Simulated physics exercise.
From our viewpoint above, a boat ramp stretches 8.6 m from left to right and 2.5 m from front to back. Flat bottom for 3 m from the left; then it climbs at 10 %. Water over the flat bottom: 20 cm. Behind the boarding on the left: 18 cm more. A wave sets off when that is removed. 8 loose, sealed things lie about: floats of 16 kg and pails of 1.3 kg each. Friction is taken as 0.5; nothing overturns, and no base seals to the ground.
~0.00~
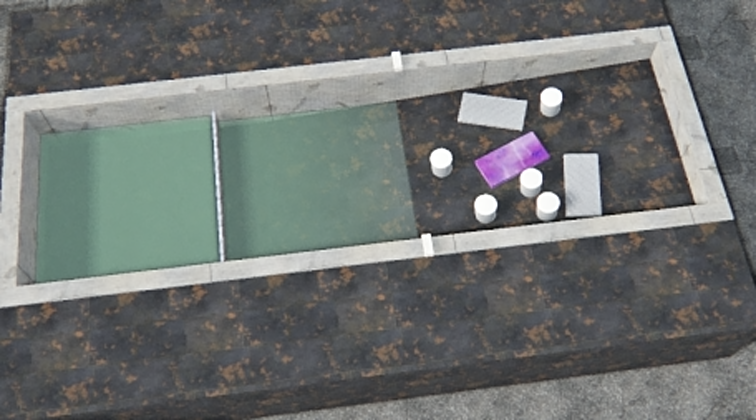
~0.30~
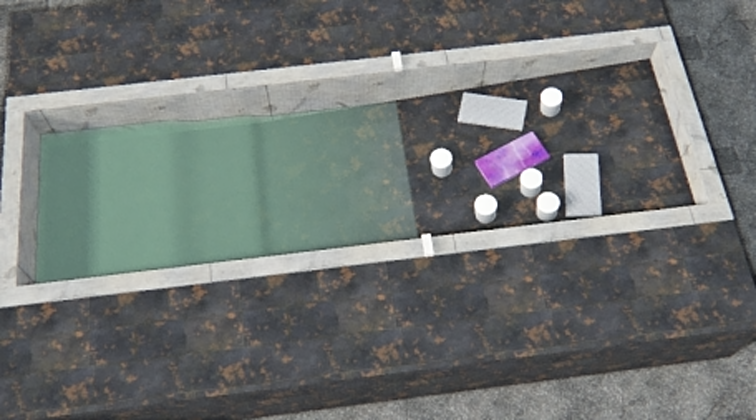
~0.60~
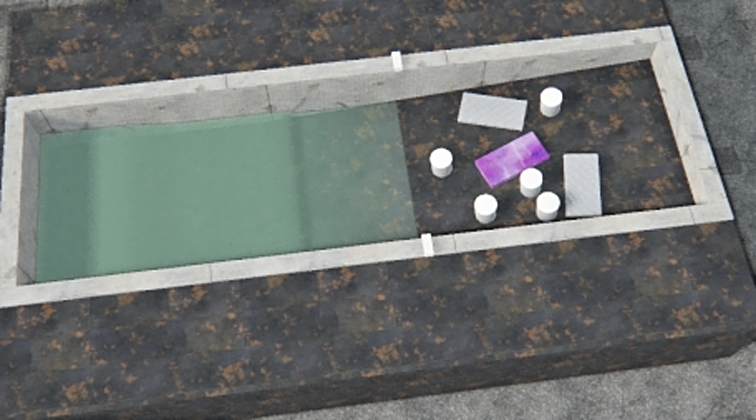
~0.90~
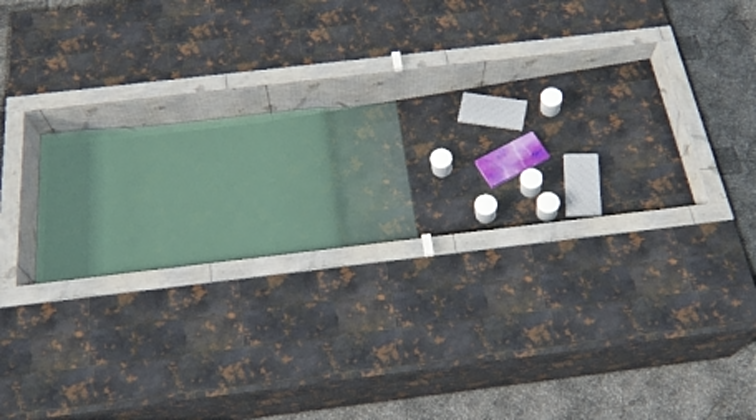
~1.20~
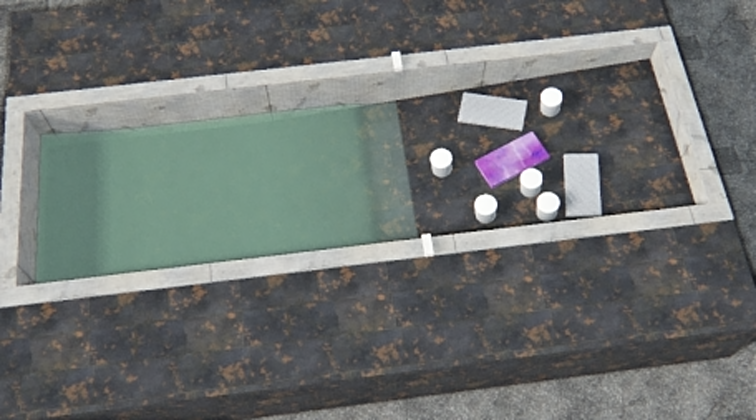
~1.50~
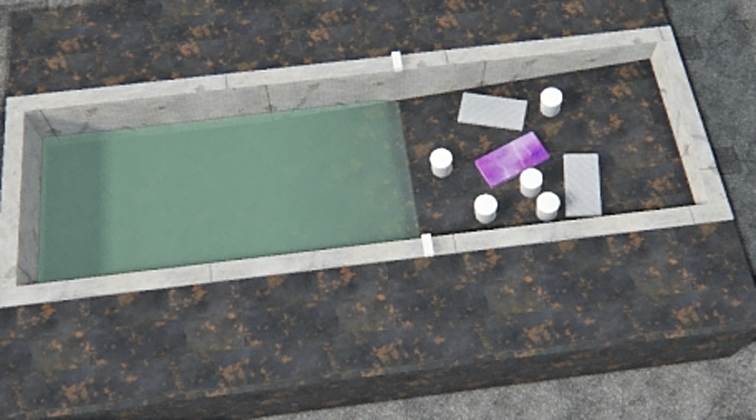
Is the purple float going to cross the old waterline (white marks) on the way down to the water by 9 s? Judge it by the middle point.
It gets through.
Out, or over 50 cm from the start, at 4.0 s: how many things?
Count: 1.
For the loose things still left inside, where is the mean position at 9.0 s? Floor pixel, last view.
They're centred close to (408, 170).
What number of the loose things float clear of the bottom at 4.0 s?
Count: 5.
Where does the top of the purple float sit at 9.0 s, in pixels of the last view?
Look around (348, 162) in the last view.
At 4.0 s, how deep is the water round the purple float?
The depth there is around 6 cm.
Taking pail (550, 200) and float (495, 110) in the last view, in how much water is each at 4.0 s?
Depth approx. 4 cm / 7 cm.
After 2.1 s the purple float is near (513, 159), 0.0 m from its start, aground; 0 of 8 are over the mark; 0 afloat.
After 4.0 s the purple float is near (513, 158), 0.0 m from its start, aground; 0 of 8 are over the mark; 5 afloat.
After 6.3 s the purple float is near (453, 158), 0.8 m from its start, afloat; 1 of 8 are over the mark; 5 afloat.
After 9.0 s the purple float is near (348, 162), 2.2 m from its start, afloat; 5 of 8 are over the mark; 5 afloat.
